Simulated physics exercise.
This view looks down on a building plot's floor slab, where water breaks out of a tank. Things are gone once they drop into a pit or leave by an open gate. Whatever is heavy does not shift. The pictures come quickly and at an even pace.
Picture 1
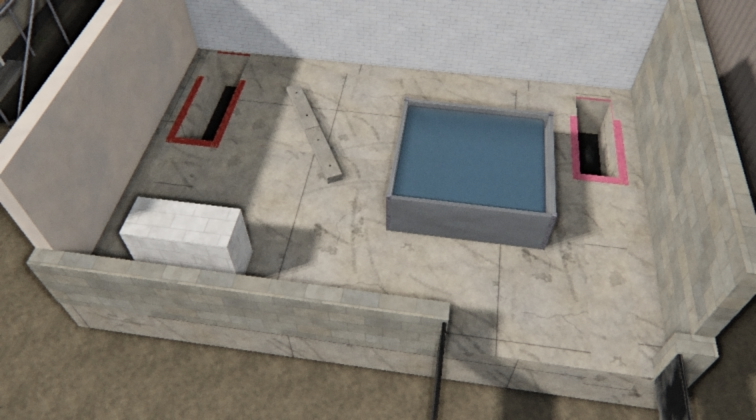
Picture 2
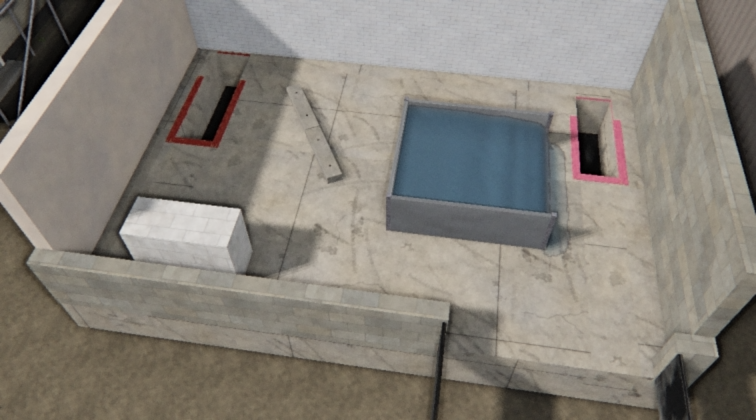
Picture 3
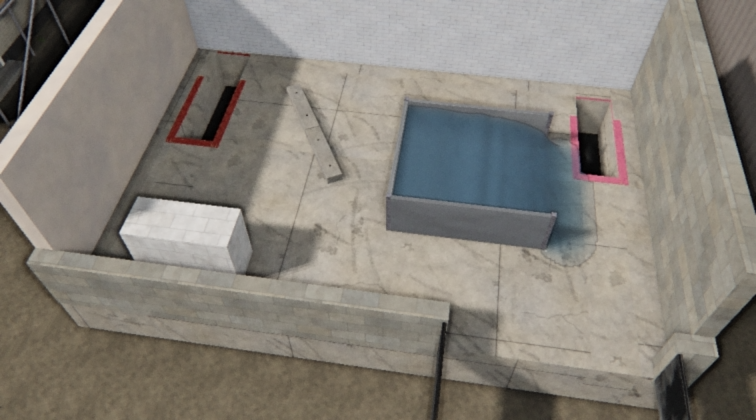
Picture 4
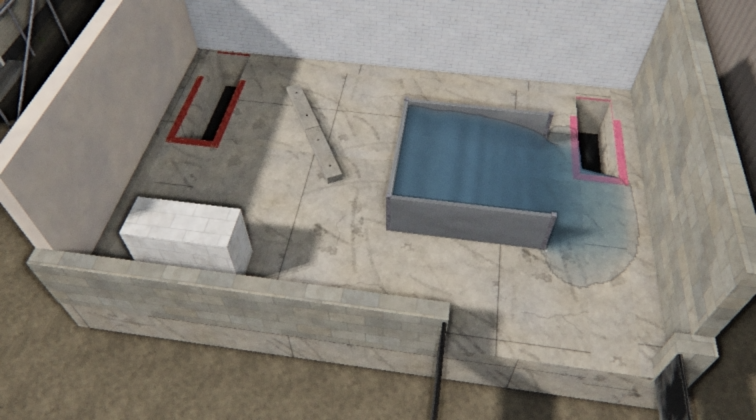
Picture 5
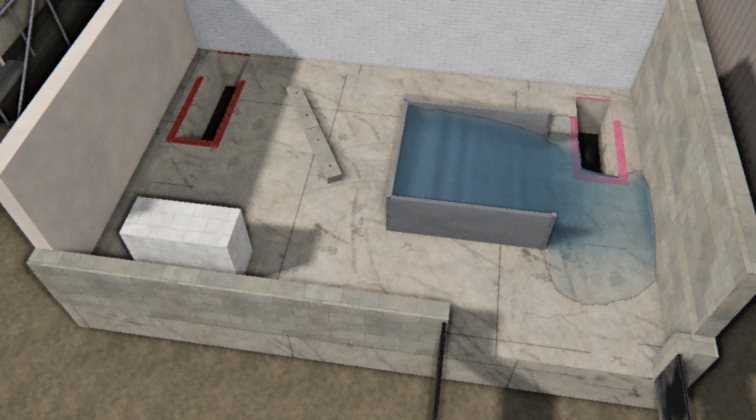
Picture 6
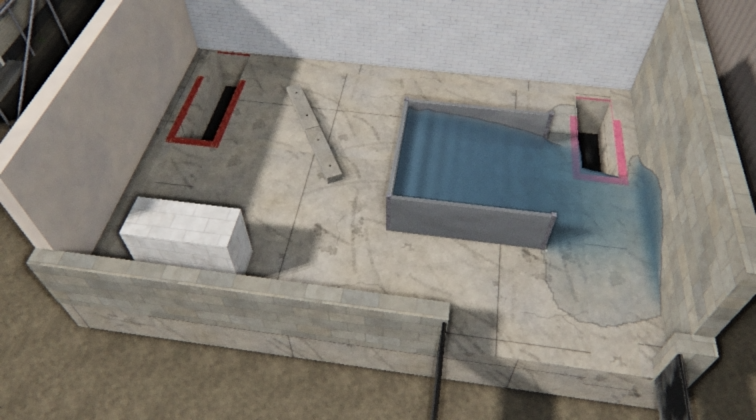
Blue water broke out through the right side of a square grey tank and spread over the pale slab, past the pink-edged pit and along the right wall, while the white block stayed put.
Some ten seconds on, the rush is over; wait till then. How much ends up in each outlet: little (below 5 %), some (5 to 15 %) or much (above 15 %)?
Outlet by outlet: Gate - much, red pit - little, pink pit - much.
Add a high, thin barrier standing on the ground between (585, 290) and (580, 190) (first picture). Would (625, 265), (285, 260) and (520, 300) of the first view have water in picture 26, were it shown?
Swamped, untouched, swamped.
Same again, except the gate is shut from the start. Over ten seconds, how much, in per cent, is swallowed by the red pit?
Red 6 %.
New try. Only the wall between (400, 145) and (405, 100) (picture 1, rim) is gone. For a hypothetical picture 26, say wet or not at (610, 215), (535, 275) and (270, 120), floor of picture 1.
First spot spared, second spot spared, third spot submerged.
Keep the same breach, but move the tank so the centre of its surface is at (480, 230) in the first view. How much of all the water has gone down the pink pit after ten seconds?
In per cent: Pink 35.
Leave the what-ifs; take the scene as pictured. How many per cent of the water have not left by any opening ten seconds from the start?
I'd say roughly 14 percent.
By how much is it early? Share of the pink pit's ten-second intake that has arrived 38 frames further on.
Some 90 per cent.
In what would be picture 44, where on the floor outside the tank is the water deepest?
I'd point to (661, 361).
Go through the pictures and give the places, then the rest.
In the first frame, the open tank at (474, 157) is whole and still.
In the second frame, water pours out at (543, 184) and has run to a hidden place.
In the third frame, water pours out at (542, 186) and has run to (578, 259).
In the fourth frame, water pours out at (542, 187) and has run to (605, 274).
In the fifth frame, the front is at (653, 272), out from the gap at (542, 187).
In the sixth frame, the front is at (658, 307), out from the gap at (542, 188).
A moment on, water covers 15 % of the floor; the gate 0 %, the red pit 0 %, the pink pit 12 %.
Next, water covers 20 % of the floor; the gate 5 %, the red pit 0 %, the pink pit 23 %.
Then, water covers 25 % of the floor; the gate 17 %, the red pit 0 %, the pink pit 36 %.
Later, water covers 20 % of the floor; the gate 29 %, the red pit 0 %, the pink pit 45 %.
In the end, water covers 20 % of the floor; the gate 36 %, the red pit 0 %, the pink pit 50 %.
